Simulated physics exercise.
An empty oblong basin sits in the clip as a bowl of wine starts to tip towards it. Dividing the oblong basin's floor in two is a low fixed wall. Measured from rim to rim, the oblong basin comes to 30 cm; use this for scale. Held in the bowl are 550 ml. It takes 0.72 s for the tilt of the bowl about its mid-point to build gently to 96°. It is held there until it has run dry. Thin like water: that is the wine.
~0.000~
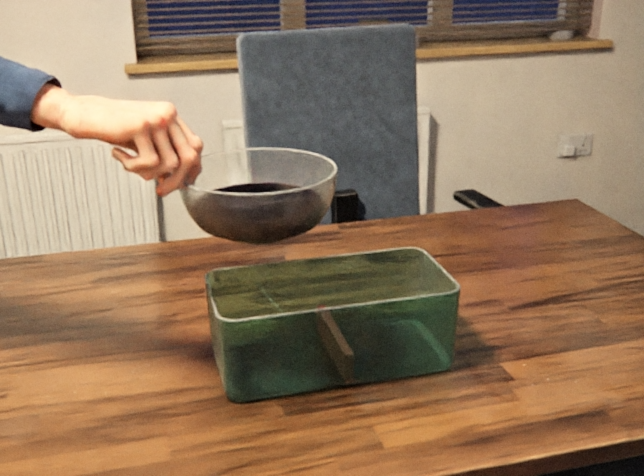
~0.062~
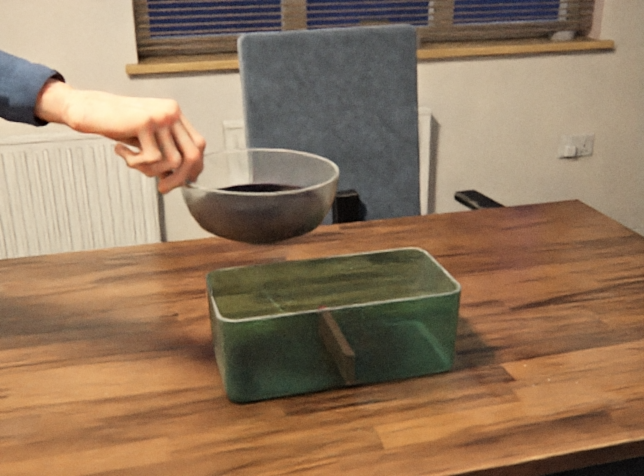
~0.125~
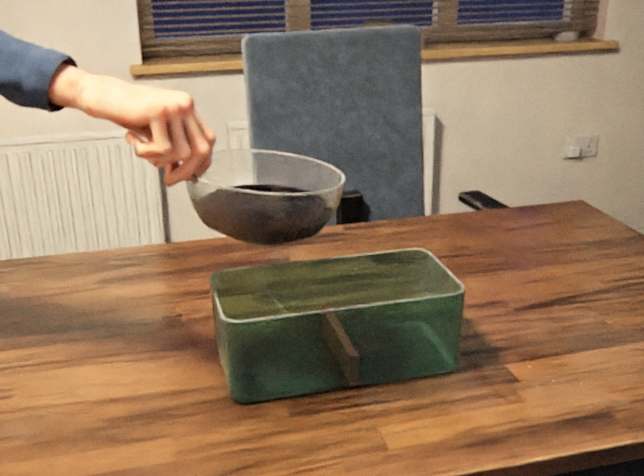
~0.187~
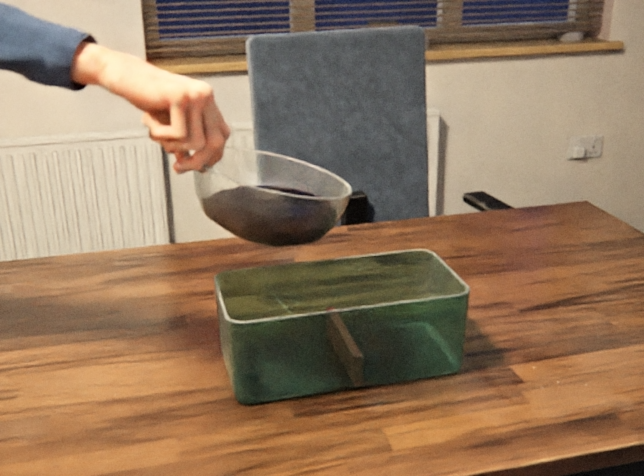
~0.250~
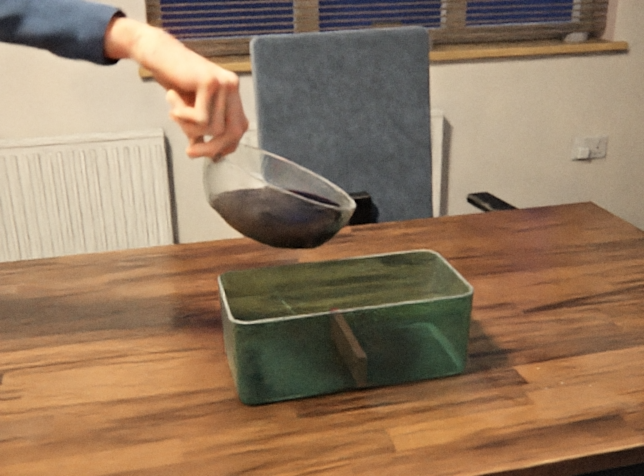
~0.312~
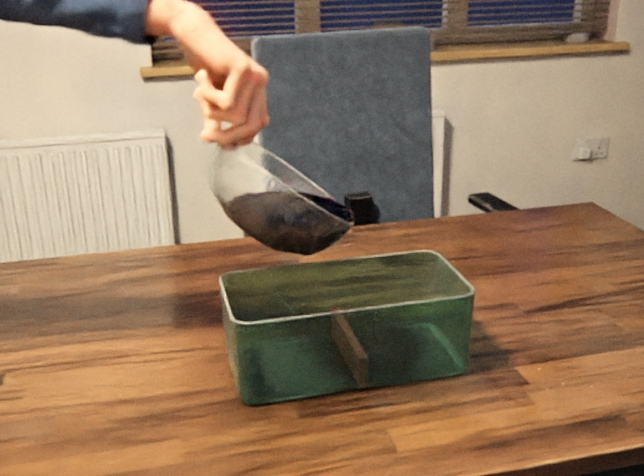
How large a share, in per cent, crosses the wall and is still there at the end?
A share of about 65 per cent.
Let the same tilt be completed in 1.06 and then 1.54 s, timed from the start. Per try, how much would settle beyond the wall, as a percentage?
In order, 75 and 85 per cent.
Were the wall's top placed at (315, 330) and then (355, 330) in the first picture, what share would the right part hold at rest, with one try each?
One try each: Around 90 percent and then around 40 percent.
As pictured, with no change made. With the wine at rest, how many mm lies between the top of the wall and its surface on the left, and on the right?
Measured: Left around 32 mm, right around 22 mm.
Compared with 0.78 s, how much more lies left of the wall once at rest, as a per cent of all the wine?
Difference: Approx. 9 %.
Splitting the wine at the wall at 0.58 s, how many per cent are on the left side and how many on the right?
3 on the left, 58 on the right, roughly.
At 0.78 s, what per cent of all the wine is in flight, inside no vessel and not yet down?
Some 5 % is up in the air.
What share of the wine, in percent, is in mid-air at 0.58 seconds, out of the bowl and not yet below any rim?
About 20 per cent.
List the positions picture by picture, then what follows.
In the first frame, tilt 0°; pouring edge (333, 164); surface from (190, 208) to (323, 195); the oblong basin's rim runs from (212, 296) to (441, 268); the wall's top is at (334, 329).
In the second frame, tilt 2°; pouring edge (335, 167); surface from (191, 207) to (324, 196).
In the third frame, tilt 7°; pouring edge (341, 174); surface from (196, 205) to (329, 200).
In the fourth frame, tilt 15°; pouring edge (347, 186); surface from (203, 203) to (335, 203).
In the fifth frame, tilt 26°; pouring edge (351, 201); surface from (214, 202) to (343, 205).
In the sixth frame, tilt 38°; pouring edge (349, 217); surface from (225, 206) to (344, 207); 1 per cent is over the edge.
After 0.58 s the tilt is 88° and 19 per cent is still to pour, 3 is left of the wall and 58 right of it.
After 0.78 s the tilt is 96° and 3 per cent is still to pour, 25 is left of the wall and 67 right of it.
After 0.99 s the tilt is 96° and 0 per cent is still to pour, 34 is left of the wall and 65 right of it.
After 1.22 s the tilt is 96° and 0 per cent is still to pour, 34 is left of the wall and 65 right of it.
In the end 34 per cent lies left of the wall, 65 right of it and 1 outside.
